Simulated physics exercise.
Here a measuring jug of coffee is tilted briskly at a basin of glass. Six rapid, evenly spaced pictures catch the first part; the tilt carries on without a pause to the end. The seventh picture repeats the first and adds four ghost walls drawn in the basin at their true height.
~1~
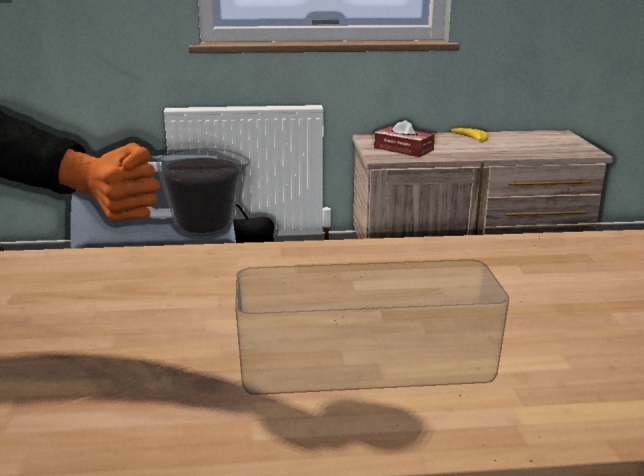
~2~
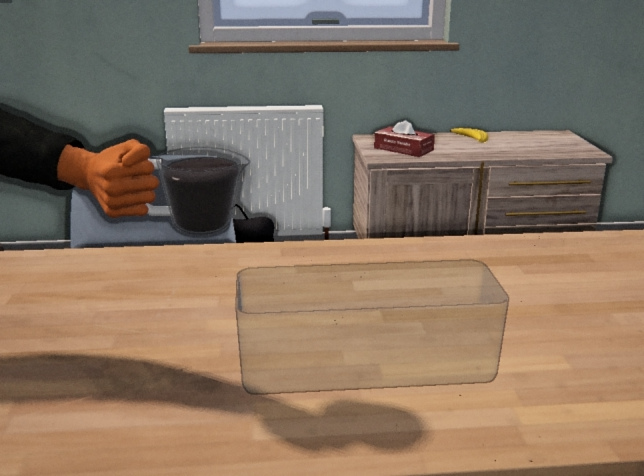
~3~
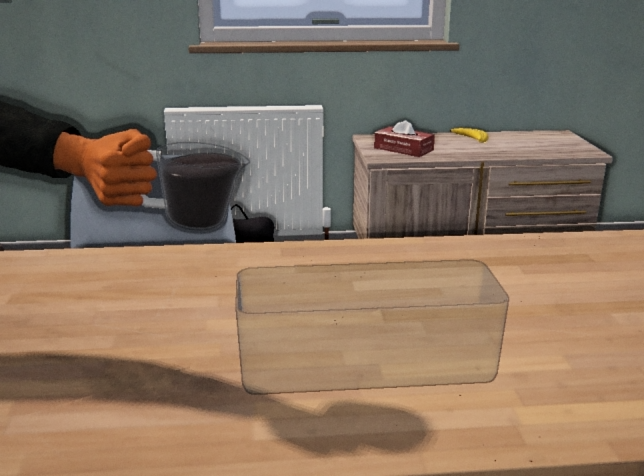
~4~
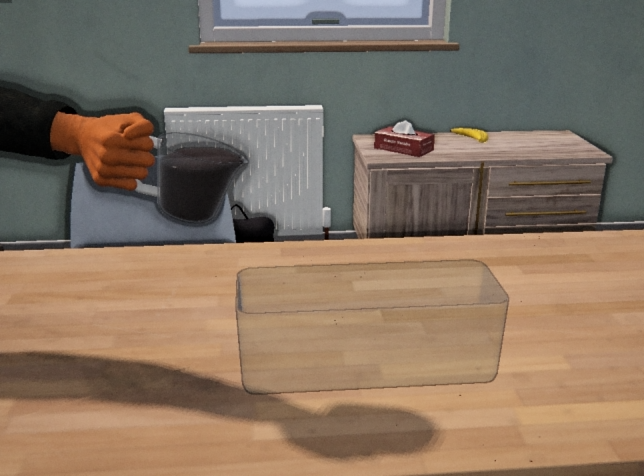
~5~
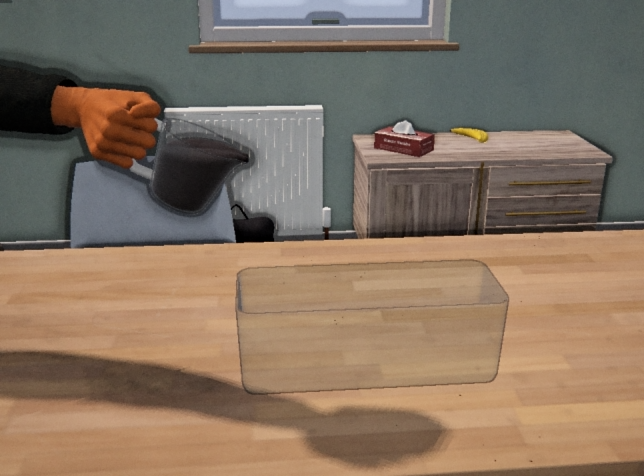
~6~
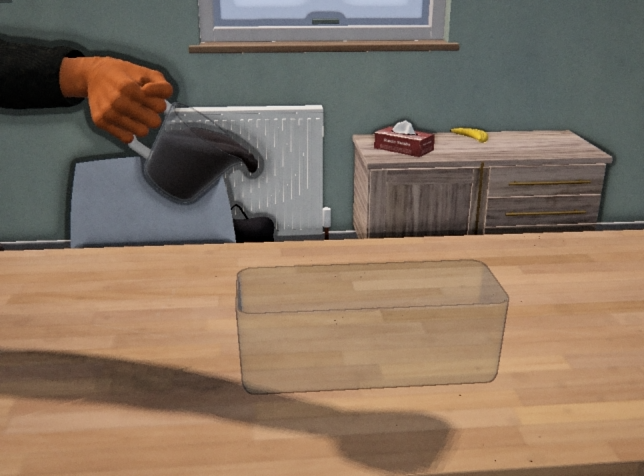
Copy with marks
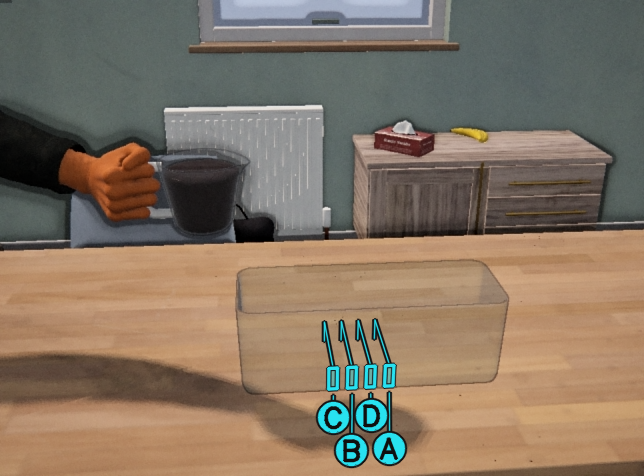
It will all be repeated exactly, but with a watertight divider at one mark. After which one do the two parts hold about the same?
Choose B.
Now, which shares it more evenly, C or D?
That is place C.
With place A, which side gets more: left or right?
The left one.
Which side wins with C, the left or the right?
The right one.
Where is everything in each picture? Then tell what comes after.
The first frame shows upright, lip at (249, 161); basin from (242, 390) to (496, 378); nothing has left yet.
The second frame shows upright, lip at (249, 161); nothing has left yet.
The third frame shows tipped about 7°, lip at (248, 161); nothing has left yet.
The fourth frame shows tipped about 16°, lip at (248, 161); nothing has left yet.
The fifth frame shows tipped about 26°, lip at (247, 161); coffee is over the lip, down to (247, 161).
The sixth frame shows tipped about 39°, lip at (247, 161); coffee is over the lip, down to (251, 169).
On the marked copy, A at (389, 392); B at (352, 394); C at (333, 395); D at (370, 393).
If A is chosen, about 81 % ends left of the wall and 15 % right of it; 4 % is lost outside.
If B is chosen, about 54 % ends left of the wall and 44 % right of it.
If C is chosen, about 19 % ends left of the wall and 79 % right of it.
If D is chosen, about 86 % ends left of the wall and 8 % right of it; 6 % is lost outside.
